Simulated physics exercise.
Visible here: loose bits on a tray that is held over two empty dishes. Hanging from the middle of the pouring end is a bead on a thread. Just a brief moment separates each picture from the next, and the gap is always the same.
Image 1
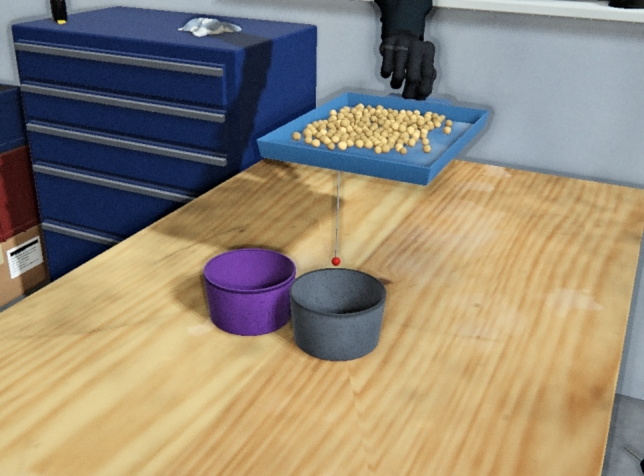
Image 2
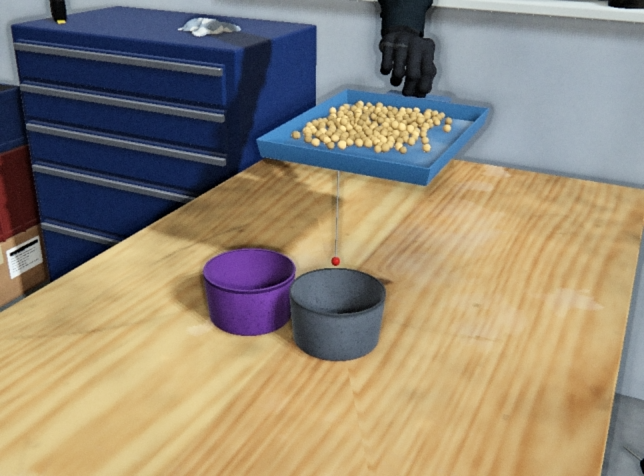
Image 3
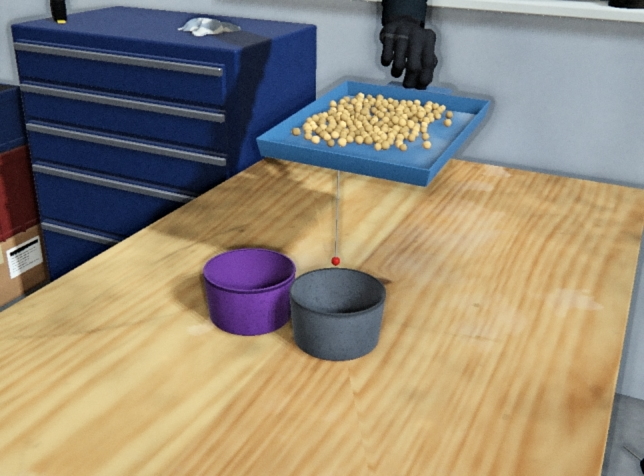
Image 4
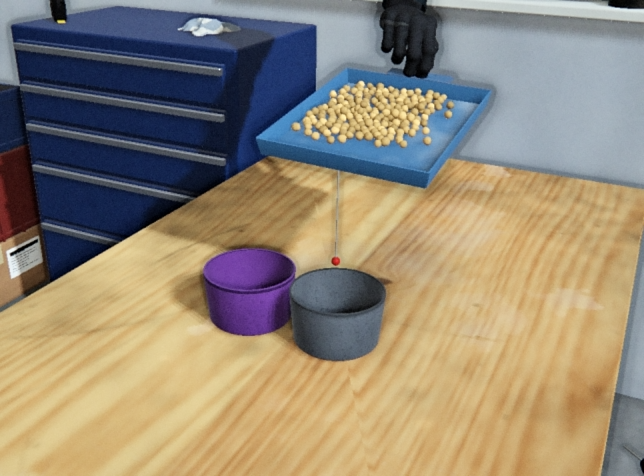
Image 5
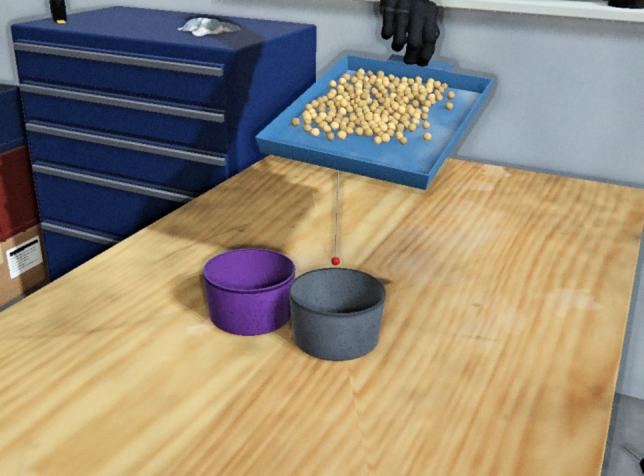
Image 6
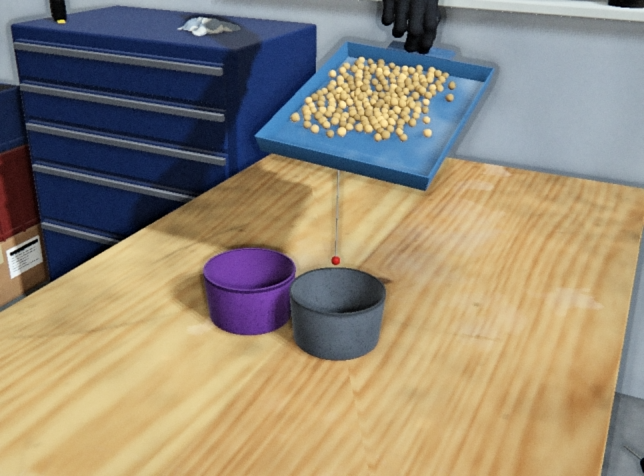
A blue tray of dried chickpeas, with a black-gloved hand at its far edge, tilted gradually as its back rose and its right front corner dipped slightly, above empty purple and gray dishes.
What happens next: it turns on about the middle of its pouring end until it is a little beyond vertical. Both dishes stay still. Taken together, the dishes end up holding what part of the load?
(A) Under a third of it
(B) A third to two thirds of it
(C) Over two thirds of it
A third to two thirds of it (B).
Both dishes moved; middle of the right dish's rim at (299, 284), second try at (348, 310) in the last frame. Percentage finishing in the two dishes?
I'd expect some 20 percent, and then some 60 percent.
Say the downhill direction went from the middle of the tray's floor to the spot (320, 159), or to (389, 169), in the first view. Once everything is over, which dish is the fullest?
One after the other: The leftmost dish, the rightmost dish.
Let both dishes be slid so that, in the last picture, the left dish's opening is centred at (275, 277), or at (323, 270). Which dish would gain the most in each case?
The one on the right side; the one on the right side.
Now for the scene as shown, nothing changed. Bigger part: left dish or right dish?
The fuller one is the rightmost dish.
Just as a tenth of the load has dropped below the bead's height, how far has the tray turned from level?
Approx. reading: About 90°.
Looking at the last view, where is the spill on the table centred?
The centre sits near (397, 369).
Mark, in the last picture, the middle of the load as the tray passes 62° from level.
Look about (368, 149) in the last picture.
Soon, tray tipped steeply; nearly all on the tray; a stray few in the right dish; a stray few outside both; a stray few in the air.
A while on, tray tipped past a quarter turn; about two thirds on the tray; a small part in the right dish; a stray few in the left dish; a small part outside both; about a quarter in the air.
Towards the end, tray tipped past a quarter turn; about half in the right dish; a stray few in the left dish; about half outside both.
Finally, tray tipped past a quarter turn; about half in the right dish; a stray few in the left dish; about half outside both.
